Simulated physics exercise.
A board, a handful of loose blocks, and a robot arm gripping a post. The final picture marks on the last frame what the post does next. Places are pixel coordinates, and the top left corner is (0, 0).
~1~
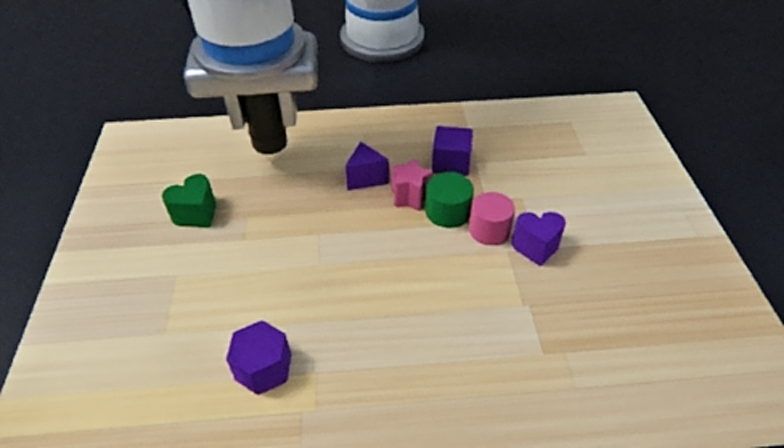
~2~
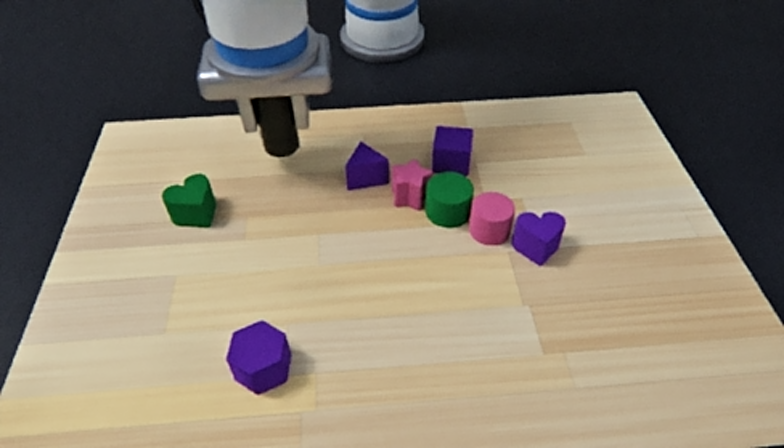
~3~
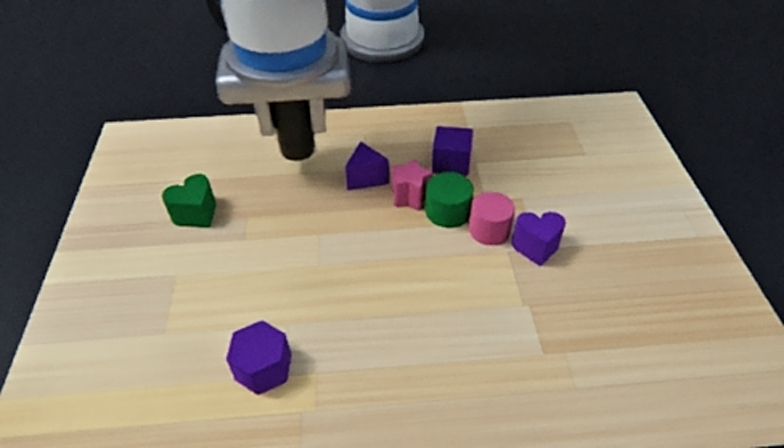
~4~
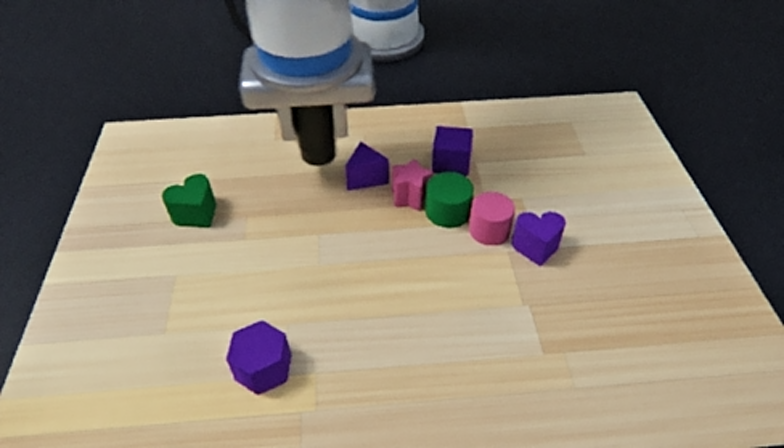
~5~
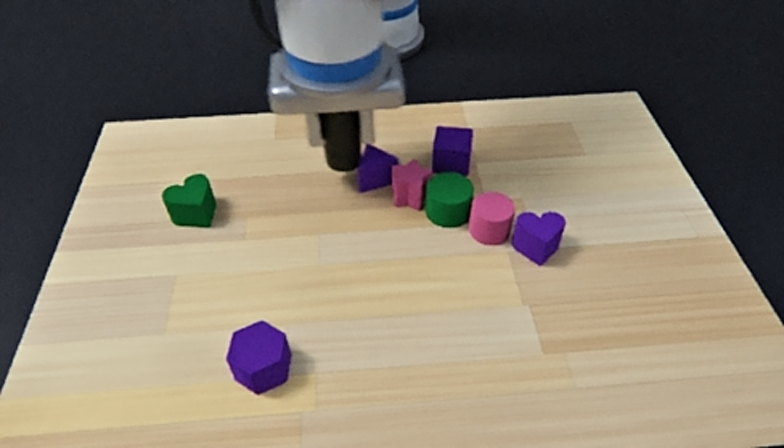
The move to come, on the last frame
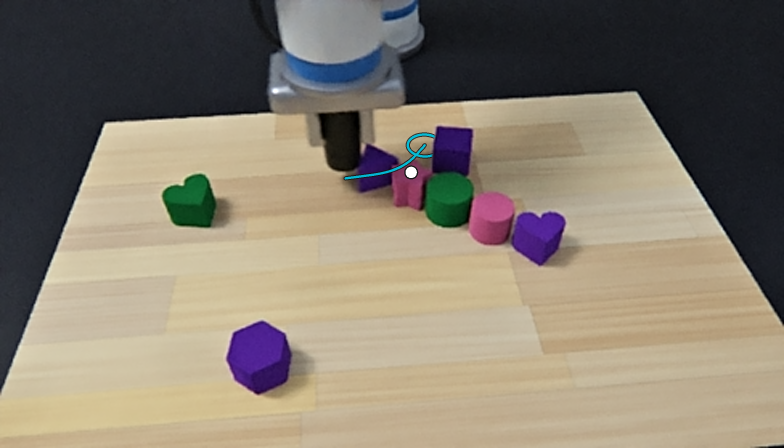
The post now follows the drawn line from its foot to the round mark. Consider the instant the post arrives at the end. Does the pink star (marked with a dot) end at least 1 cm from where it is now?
No, I don't think so.
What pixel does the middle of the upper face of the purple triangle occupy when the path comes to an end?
The point I'd pick in the picture is (433, 151).
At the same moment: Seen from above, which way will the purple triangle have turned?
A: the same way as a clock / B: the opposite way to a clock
A: The same way as a clock.
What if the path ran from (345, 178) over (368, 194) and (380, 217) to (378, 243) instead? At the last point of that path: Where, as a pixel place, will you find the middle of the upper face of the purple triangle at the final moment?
At the end it should sit near (396, 159).
The line goes from (345, 178) over (379, 174) and (407, 163) to (425, 145); the dot is on the pink star.
On the path given first. One third of the way, post at (380, 156); purple triangle at (411, 152).
Two thirds of the way, post at (408, 145); purple triangle at (433, 151), turned 35° clockwise; purple four-sided block at (461, 137), turned 15° anticlockwise.
At the end, post at (426, 128); purple triangle at (433, 151), turned 35° clockwise; pink star unmoved; purple four-sided block at (462, 136).
